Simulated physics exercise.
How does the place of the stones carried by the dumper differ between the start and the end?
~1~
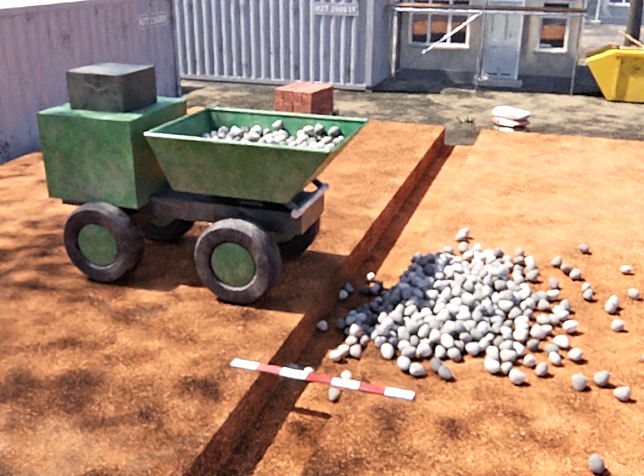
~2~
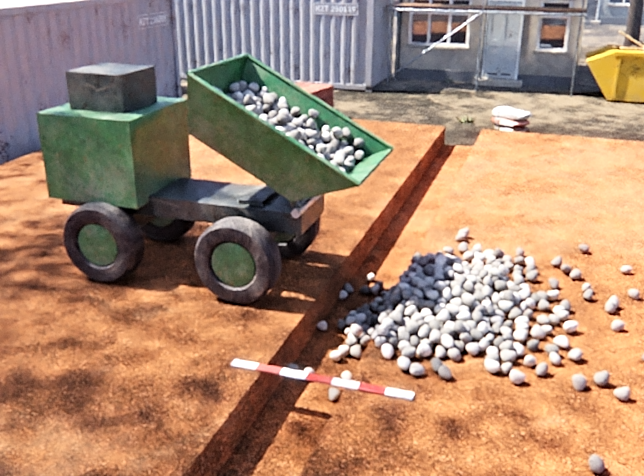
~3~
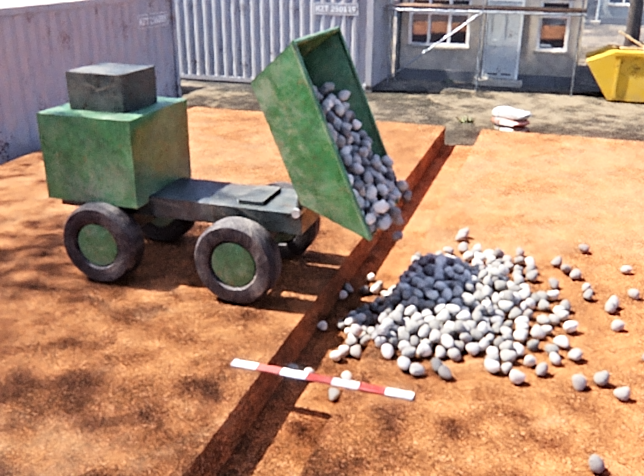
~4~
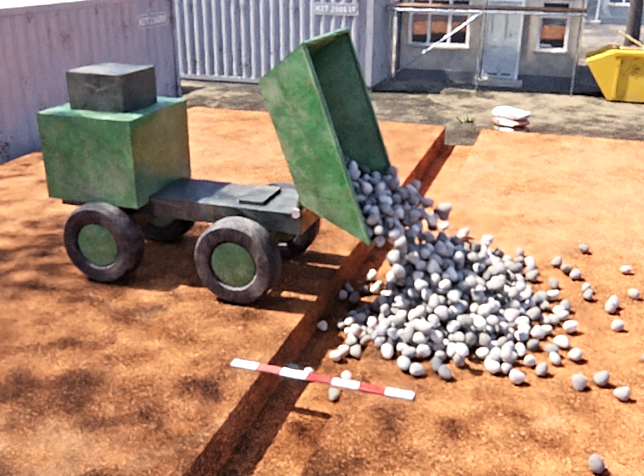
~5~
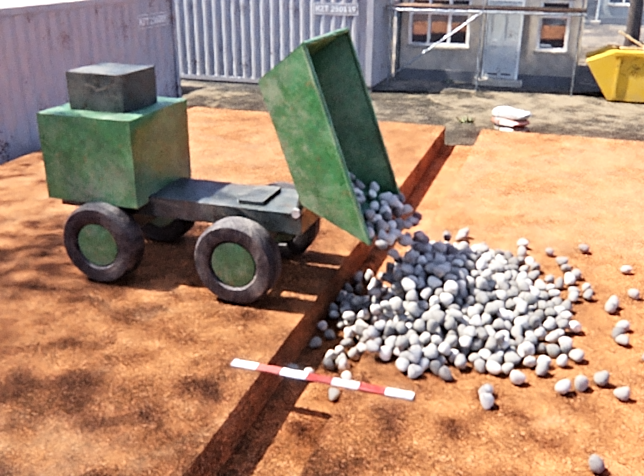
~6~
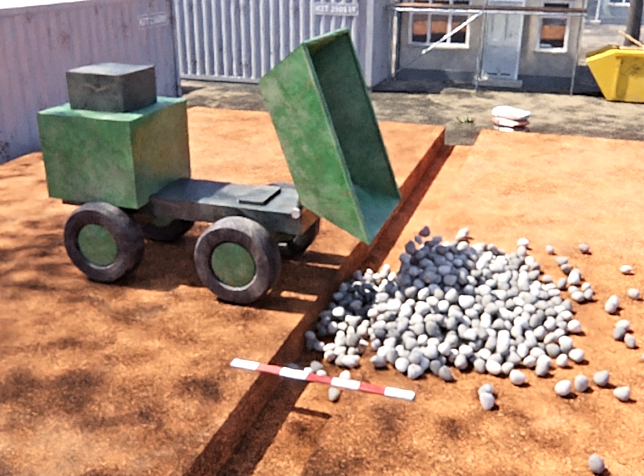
At the start they sit in the dumper's green skip. At the end they lie lower and further right, on the ground in the trench and in the pile beyond it.
